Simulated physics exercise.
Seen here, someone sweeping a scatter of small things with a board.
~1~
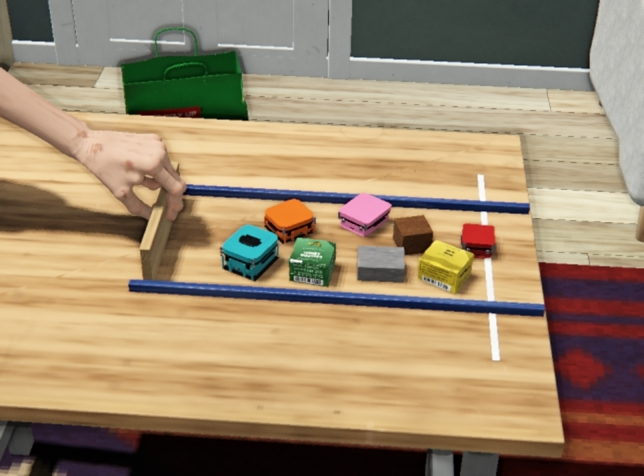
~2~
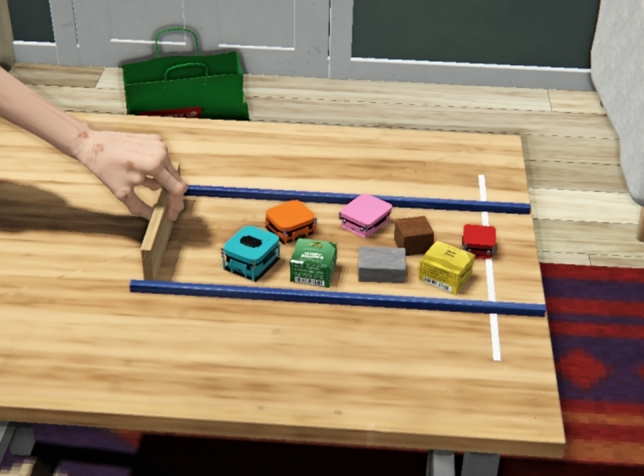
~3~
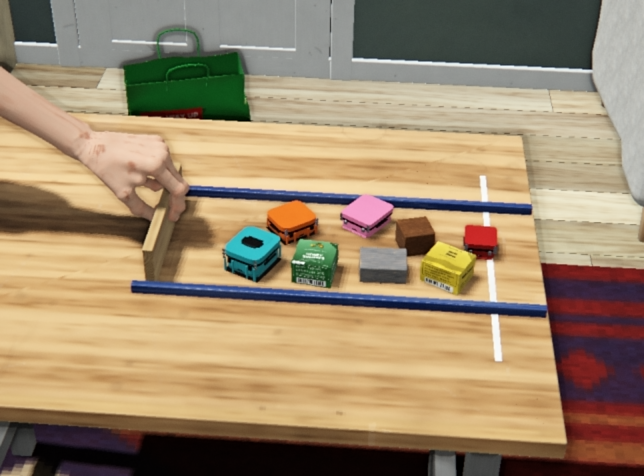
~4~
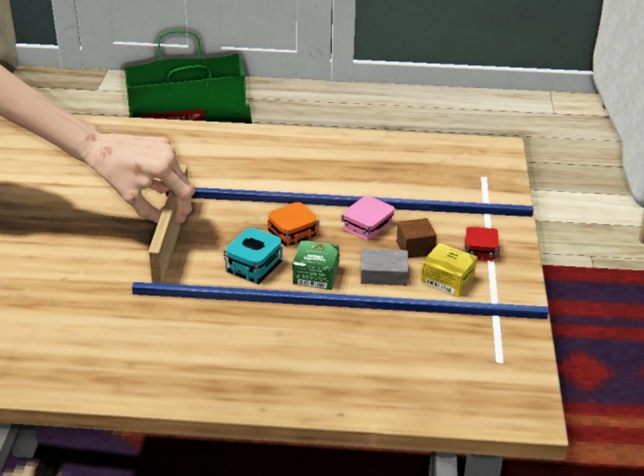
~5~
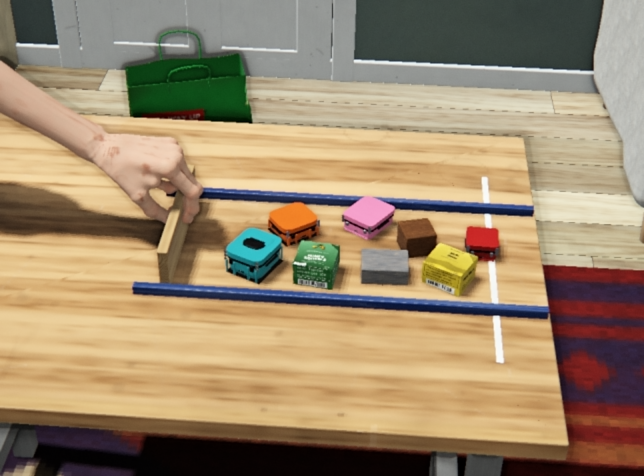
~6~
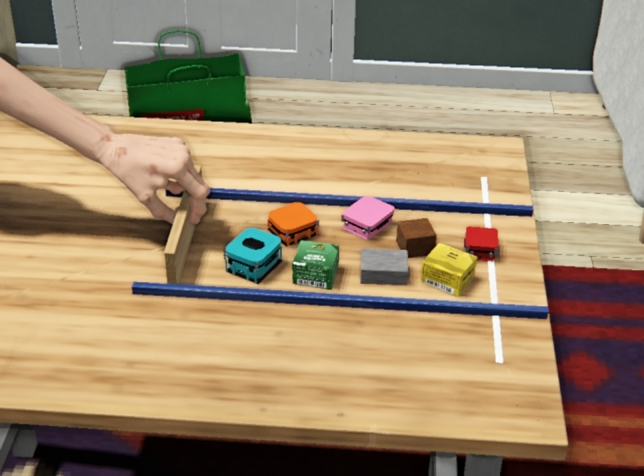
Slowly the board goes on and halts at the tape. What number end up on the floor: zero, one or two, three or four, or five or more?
The number that fall off is five or more.
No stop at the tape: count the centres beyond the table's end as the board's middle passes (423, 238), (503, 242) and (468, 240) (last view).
The counts: 1, 5 and 3.
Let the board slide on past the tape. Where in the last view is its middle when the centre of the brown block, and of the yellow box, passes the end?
Near (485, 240) and (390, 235).
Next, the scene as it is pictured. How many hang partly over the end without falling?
Overhanging: 1.
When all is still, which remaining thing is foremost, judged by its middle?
The pink case.
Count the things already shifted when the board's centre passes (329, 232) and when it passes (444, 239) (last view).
The counts are 6 and 8.
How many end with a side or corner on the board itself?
It touches 2.
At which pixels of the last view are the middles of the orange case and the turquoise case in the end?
The orange case stops around (511, 247); the turquoise case around (514, 269).
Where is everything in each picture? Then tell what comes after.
The first picture shows red case (478, 242); yellow box (445, 267); brown block (413, 235); board (162, 220); tape (487, 257).
The second picture shows yellow box (446, 268); pink case (366, 217).
The third picture shows brown block (415, 236); green box (315, 263).
The fourth picture shows red case (481, 245); grey block (384, 267).
The fifth picture shows yellow box (449, 270); turquoise case (254, 255).
The sixth picture shows red case (481, 245); yellow box (449, 270); brown block (416, 238); board (185, 224); tape (491, 260).
A little later, none off yet; red case at rest near (481, 245); yellow box at rest near (449, 270); brown block at rest near (416, 238).
Next, none off yet; red case at rest near (481, 245); yellow box shifted about its own width near (507, 271); brown block moving near (427, 238).
Later still, one off so far; red case shifted about its own width near (524, 248); yellow box dropping near (576, 419); brown block shifted well along near (493, 246).
When it is over, the number that fall off is five or more; down, green box, grey block, brown block, yellow box and red case.
